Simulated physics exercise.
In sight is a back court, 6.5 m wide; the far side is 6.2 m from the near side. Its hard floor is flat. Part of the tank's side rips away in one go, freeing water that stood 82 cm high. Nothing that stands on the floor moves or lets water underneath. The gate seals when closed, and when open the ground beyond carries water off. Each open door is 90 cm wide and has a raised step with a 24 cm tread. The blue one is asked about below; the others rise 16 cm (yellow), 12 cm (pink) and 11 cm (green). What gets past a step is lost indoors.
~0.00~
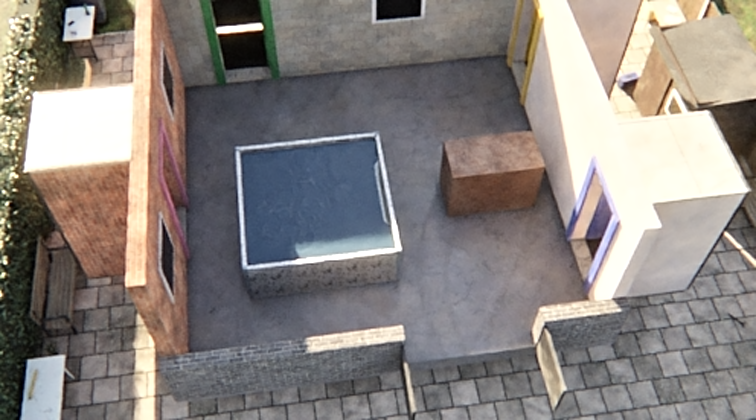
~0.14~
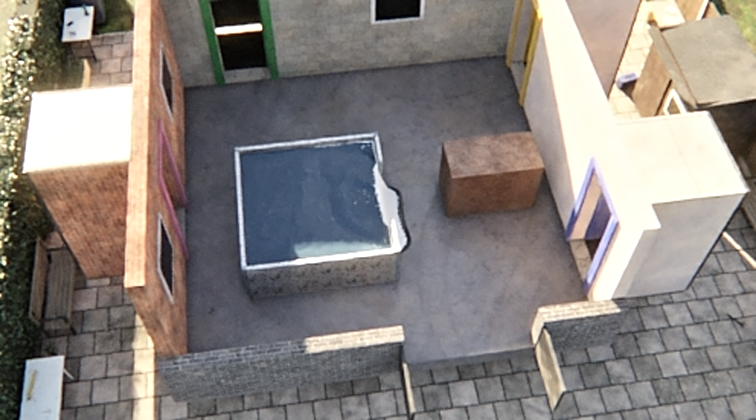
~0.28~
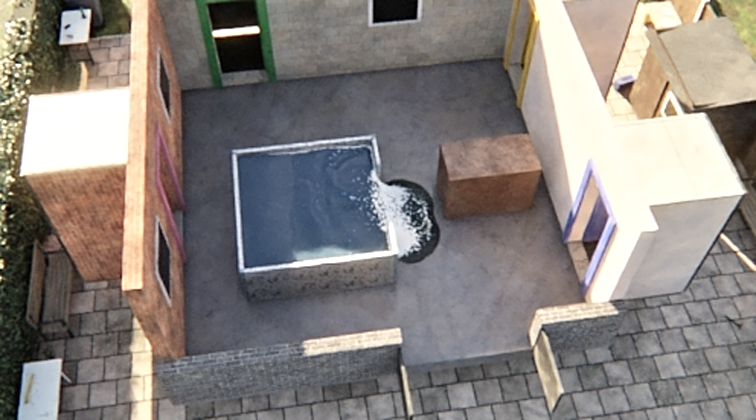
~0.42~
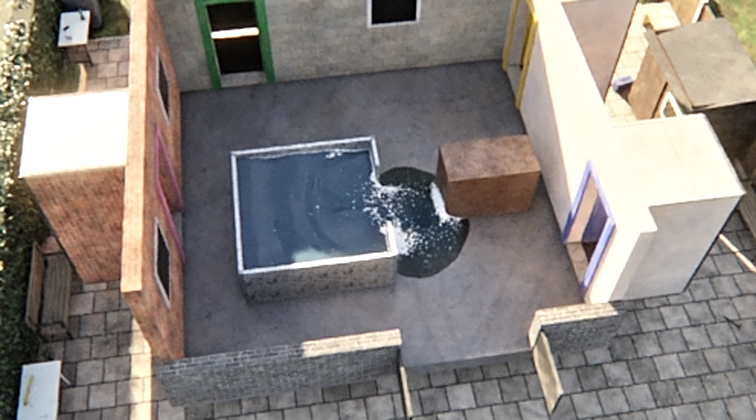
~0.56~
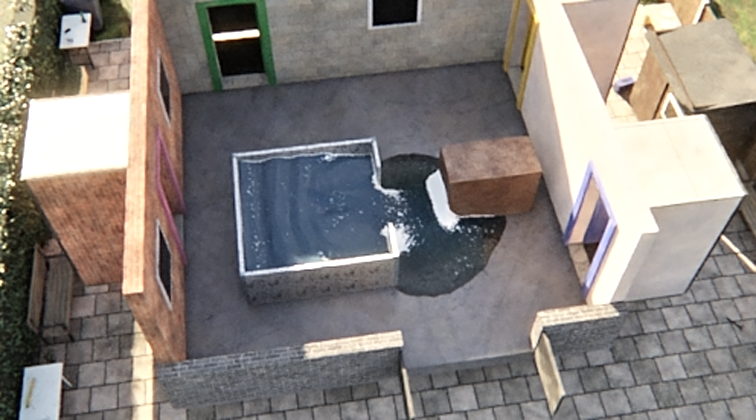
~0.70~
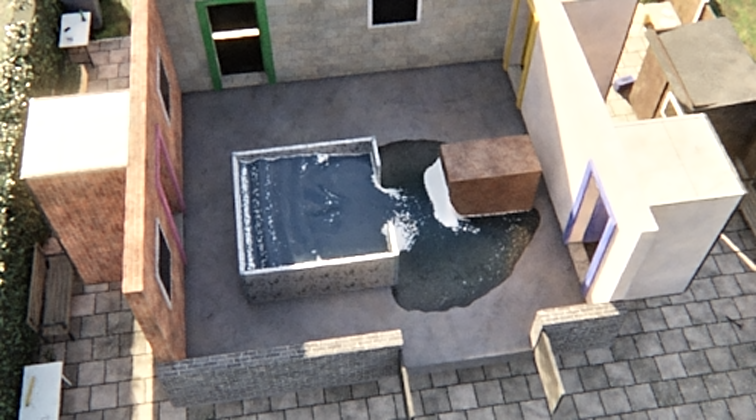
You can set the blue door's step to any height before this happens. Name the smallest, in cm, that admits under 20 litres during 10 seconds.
It would have to be roughly 28 cm high.
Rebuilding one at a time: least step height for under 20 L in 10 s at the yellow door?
Roughly 16 cm at yellow.
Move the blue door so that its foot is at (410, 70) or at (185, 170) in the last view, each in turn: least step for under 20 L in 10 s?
About 17 and 8.0 cm.
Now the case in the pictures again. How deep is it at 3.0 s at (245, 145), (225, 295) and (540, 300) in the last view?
About 0, 0 and 20 cm.
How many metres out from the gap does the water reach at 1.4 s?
About 4.0 m.
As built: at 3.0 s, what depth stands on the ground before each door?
Depths in cm: Yellow 22, pink 0, blue 26, green 3.
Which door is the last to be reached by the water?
The pink one.
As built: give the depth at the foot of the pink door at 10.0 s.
Roughly 7.5 cm deep.
After 1.4 s water covers 35 % of the floor, deepest (60 cm) near (433, 216); 10 cm at the blue door, 27 litres in over its 8 cm step.
After 3.0 s water covers 60 % of the floor, deepest (36 cm) near (431, 208); 26 cm at the blue door, 231 litres in over its 8 cm step.
After 10.0 s water covers 90 % of the floor, deepest (17 cm) near (201, 100); 11 cm at the blue door, 489 litres in over its 8 cm step.
At the blue door as built, the water arrived by 1.1 s and peaked near 30 cm at 2.4 s.
Run again over the same 10 s with other heights there, 38 litres in over 25.5 cm, 3 litres over 34.5 cm. The limit of 20 litres is kept from about 28 cm up.
